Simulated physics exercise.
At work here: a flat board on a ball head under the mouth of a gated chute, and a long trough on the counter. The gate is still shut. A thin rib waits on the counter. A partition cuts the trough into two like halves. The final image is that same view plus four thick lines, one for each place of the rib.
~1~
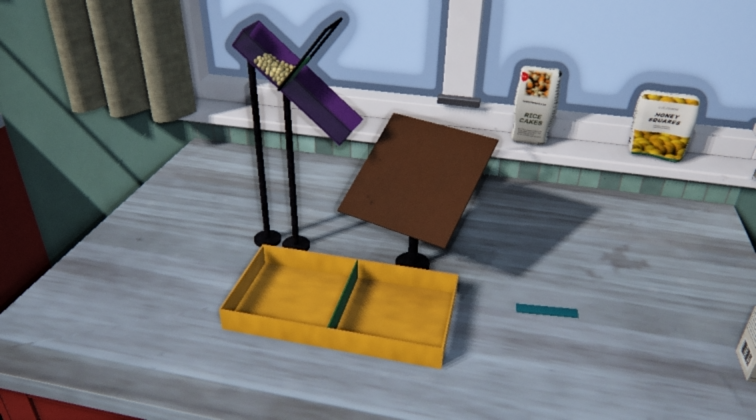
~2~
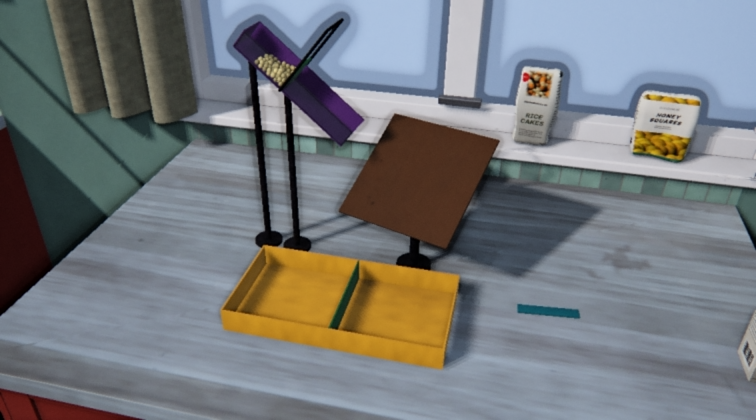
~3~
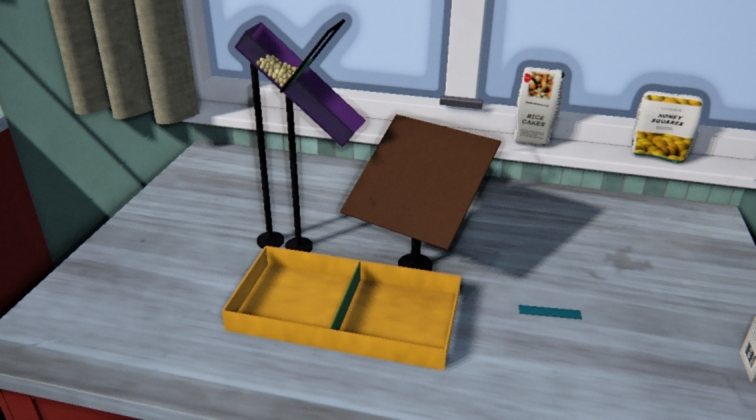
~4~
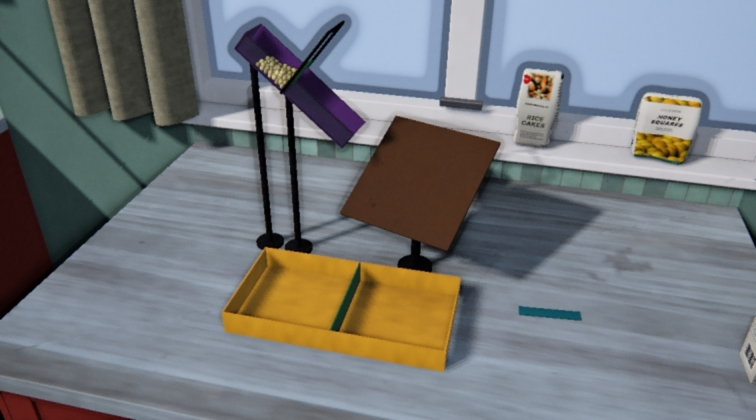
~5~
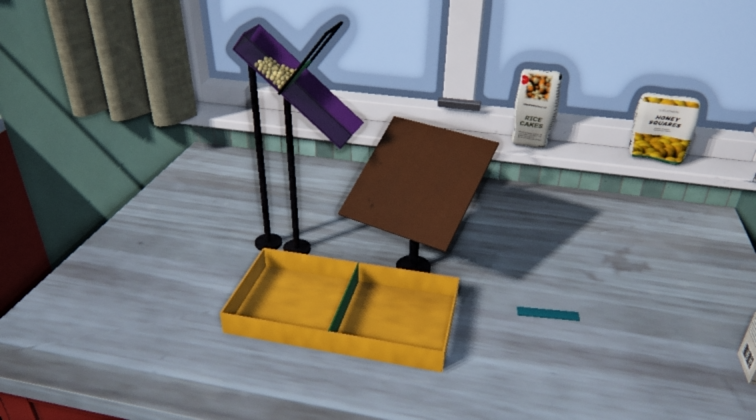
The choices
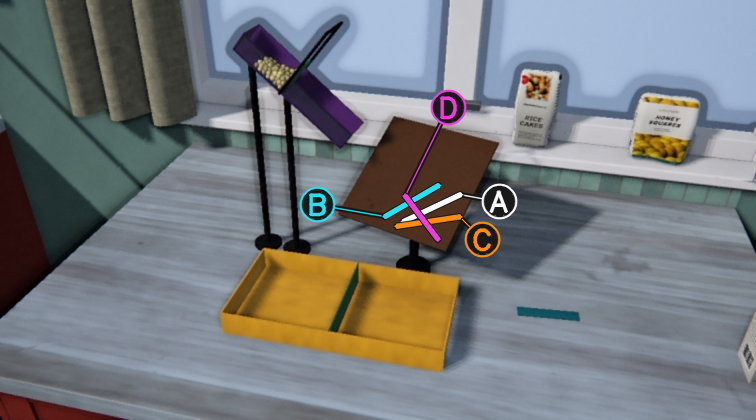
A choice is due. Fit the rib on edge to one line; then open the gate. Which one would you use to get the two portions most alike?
Go for B.
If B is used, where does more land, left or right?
More lands on the left.
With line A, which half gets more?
The right half.
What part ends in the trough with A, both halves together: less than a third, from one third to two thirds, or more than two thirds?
More than two thirds.
On the marked copy, line A from (460, 194) to (403, 221); line B from (438, 185) to (385, 216); line C from (459, 216) to (397, 226); line D from (405, 195) to (437, 239).
With A, of what is caught, roughly a quarter in the left half, the larger part in the right.
With B, of what is caught, roughly two thirds in the left half, roughly a third in the right.
With C, of what is caught, about a tenth in the left half, the larger part in the right.
With D, of what is caught, about a tenth in the left half, the larger part in the right.
